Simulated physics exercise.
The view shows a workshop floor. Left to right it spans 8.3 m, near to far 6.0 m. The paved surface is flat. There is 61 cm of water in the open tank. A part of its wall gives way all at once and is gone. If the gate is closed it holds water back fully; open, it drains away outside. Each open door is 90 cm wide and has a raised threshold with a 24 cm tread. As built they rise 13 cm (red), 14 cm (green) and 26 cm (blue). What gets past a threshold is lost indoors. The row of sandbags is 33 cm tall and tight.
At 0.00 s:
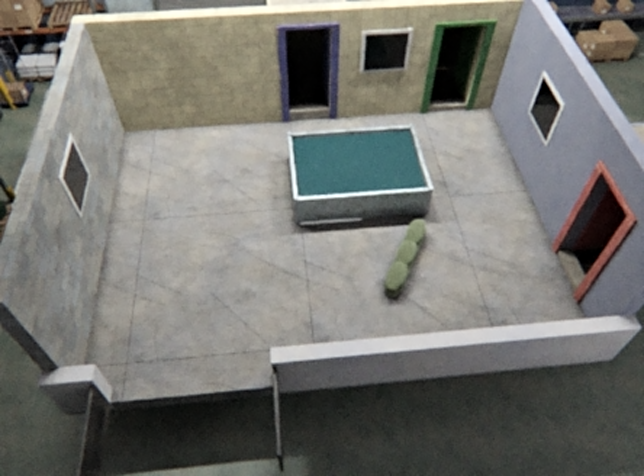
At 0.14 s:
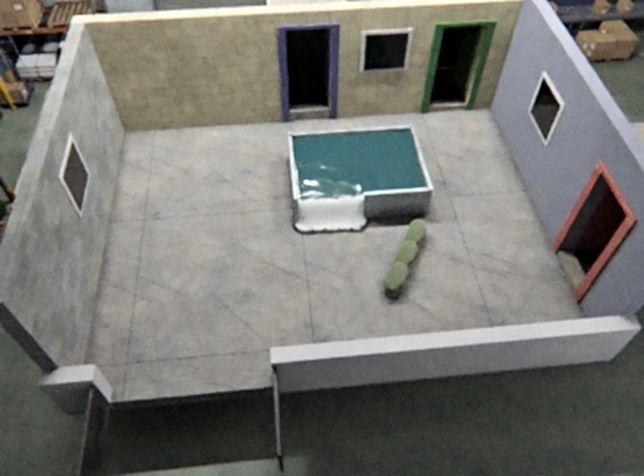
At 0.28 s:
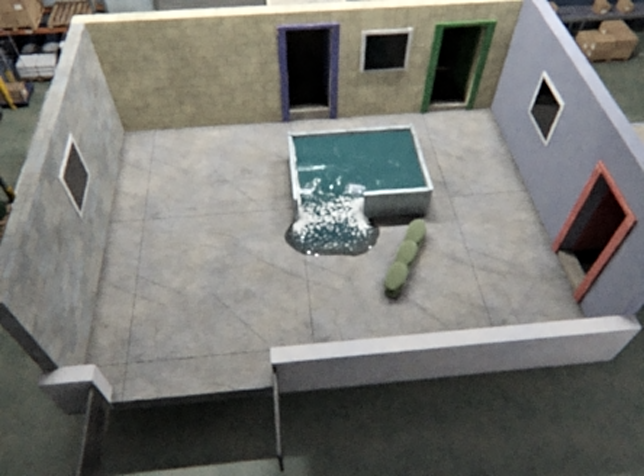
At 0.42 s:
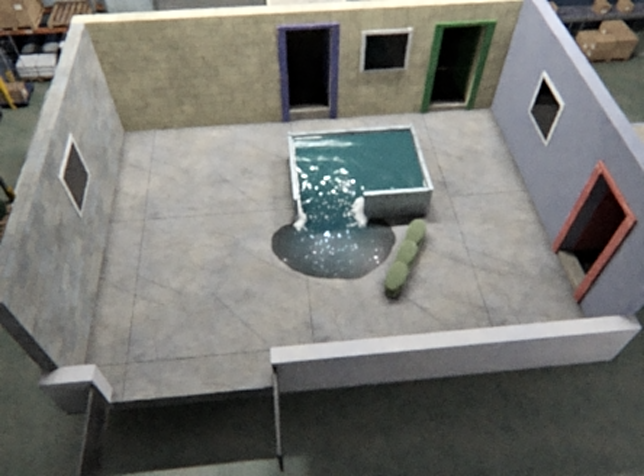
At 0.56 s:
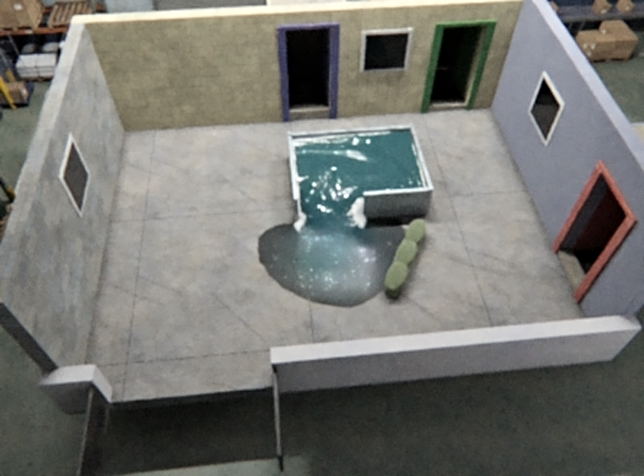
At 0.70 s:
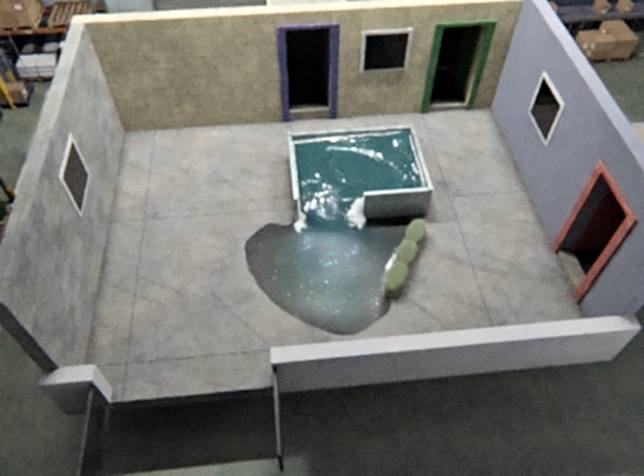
On a workshop floor, water pours from an open tank and spreads past green bushes.
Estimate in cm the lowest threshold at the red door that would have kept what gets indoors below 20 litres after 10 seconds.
At least 6.5 cm or so.
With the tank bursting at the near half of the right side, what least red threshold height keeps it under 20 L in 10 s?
Then roughly 10.5 cm.
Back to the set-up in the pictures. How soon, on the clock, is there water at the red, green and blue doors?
Arrival: Red 3.2 s, green 7.0 s, blue not in the 10 s.
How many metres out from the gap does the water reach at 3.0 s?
Roughly 5.2 m.
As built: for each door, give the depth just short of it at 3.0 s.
Depths in cm: Red 0, green 0, blue 0.
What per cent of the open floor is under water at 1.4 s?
About 20 per cent.
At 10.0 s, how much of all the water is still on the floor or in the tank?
About 72 per cent.
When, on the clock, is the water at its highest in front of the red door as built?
At about 4.0 s.
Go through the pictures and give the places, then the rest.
In the first picture, the open tank at (357, 163) is whole and still, 61 cm deep; the red door at (587, 239) is dry.
In the second picture, water pours out at (330, 211) and has run 0.3 m, to (309, 232); about 9 cm deep outside, 61 cm at the back.
In the third picture, water pours out at (330, 213) and has run 0.8 m, to (347, 252); about 10 cm deep outside, 61 cm at the back.
In the fourth picture, the gap is at (330, 213), the front 1.3 m out at (331, 275); the back of the open tank holds 61 cm.
In the fifth picture, the gap is at (330, 214), the front 1.9 m out at (345, 303); the back of the open tank holds 55 cm.
In the sixth picture, water pours out at (330, 213) and has run 2.4 m, to (334, 329); about 5 cm deep outside, 50 cm at the back; 2.9 m in a straight line remain to the red door at (587, 239).
After 1.4 s water covers 20 % of the floor, deepest (34 cm) near (318, 226); it has not reached the red door.
After 3.0 s water covers 35 % of the floor, deepest (26 cm) near (369, 363); it has not reached the red door.
After 10.0 s water covers 85 % of the floor, deepest (6 cm) near (554, 345); 6 cm at the red door, 0 litres in over its 13 cm threshold.
At the red door as built, the water arrived by 3.3 s and peaked near 11 cm at 4.0 s.
With a threshold of 5.5 cm, 35 litres would have come in within the 10 s; with 7.5 cm, 13 litres. So under 20 litres takes about 6.5 cm.
